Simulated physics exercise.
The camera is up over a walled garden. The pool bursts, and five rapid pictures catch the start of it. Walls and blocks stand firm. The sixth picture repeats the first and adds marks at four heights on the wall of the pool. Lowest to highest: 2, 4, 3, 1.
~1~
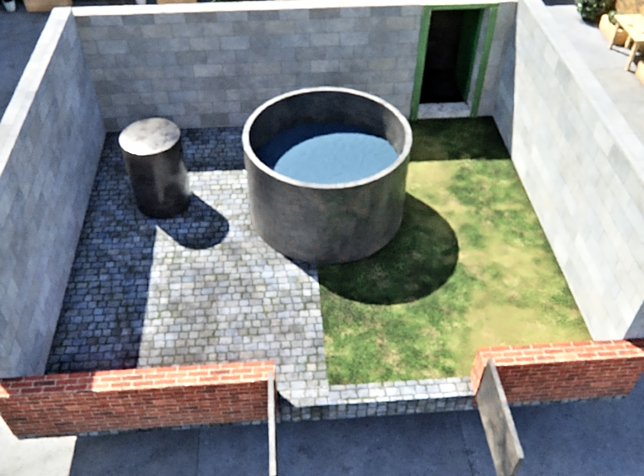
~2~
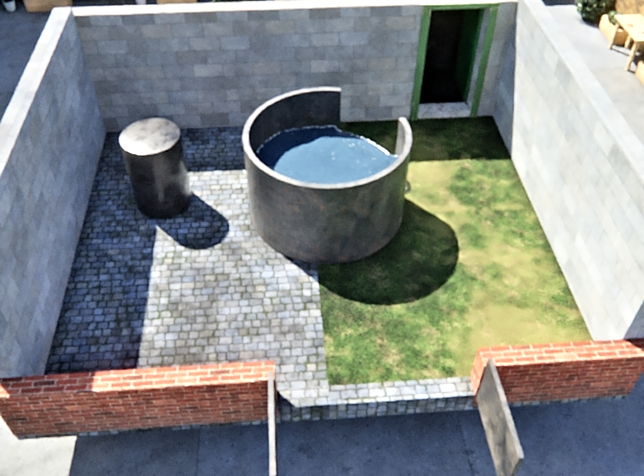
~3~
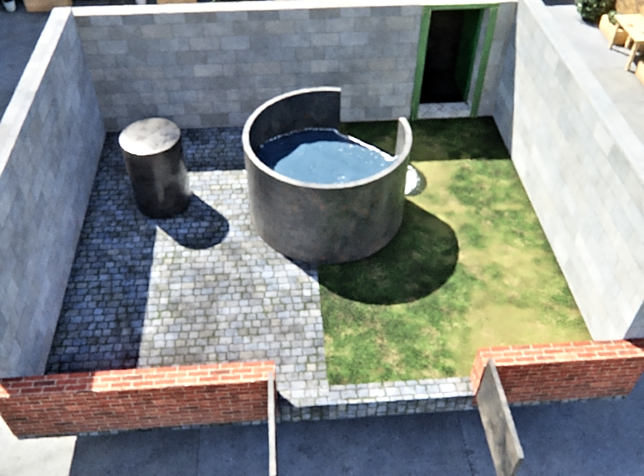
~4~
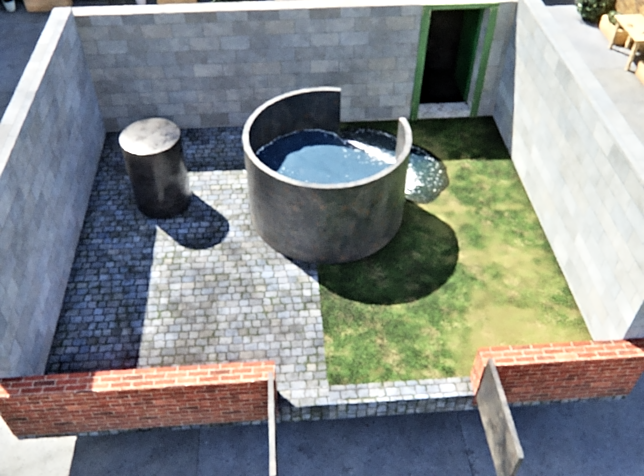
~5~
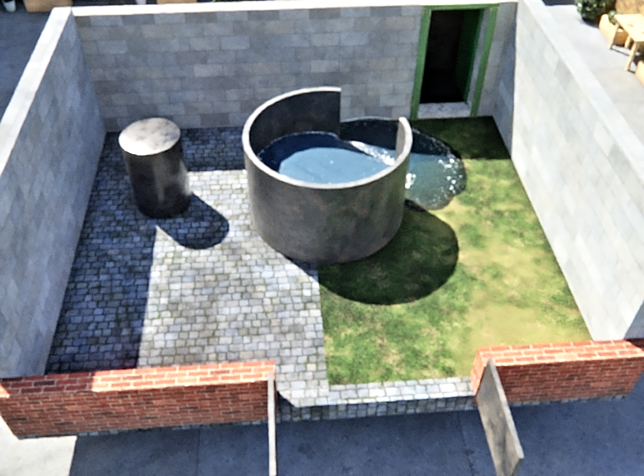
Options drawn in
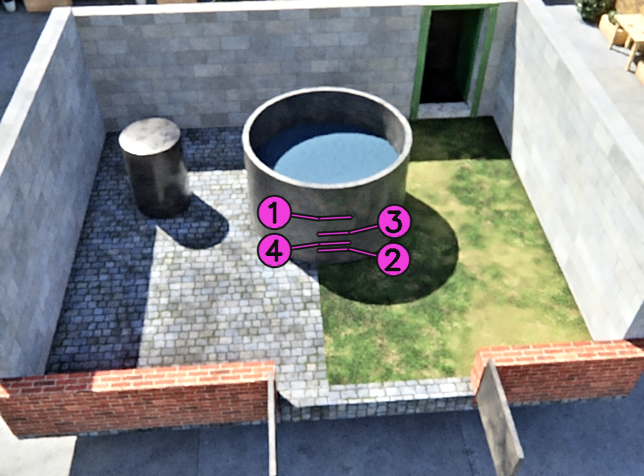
Walled garden with a round grey pool, a section of its rear wall vanishing and water spreading across grass near a green doorway.
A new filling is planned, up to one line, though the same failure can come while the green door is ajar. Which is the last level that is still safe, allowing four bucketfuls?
4 is the one.
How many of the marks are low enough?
Two of the four.
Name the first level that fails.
That is level 3.
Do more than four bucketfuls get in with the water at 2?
No.
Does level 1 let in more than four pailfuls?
Yes, it does.
In magenta, 1 at (334, 217); 2 at (333, 249); 3 at (334, 233); 4 at (333, 243); from the bottom up 2, 4, 3, 1.
If 1 is chosen, dozens of bucketfuls pour in.
If 2 is chosen, nothing gets over.
If 3 is chosen, about 9 bucketfuls get in.
If 4 is chosen, a bucket or two gets in.
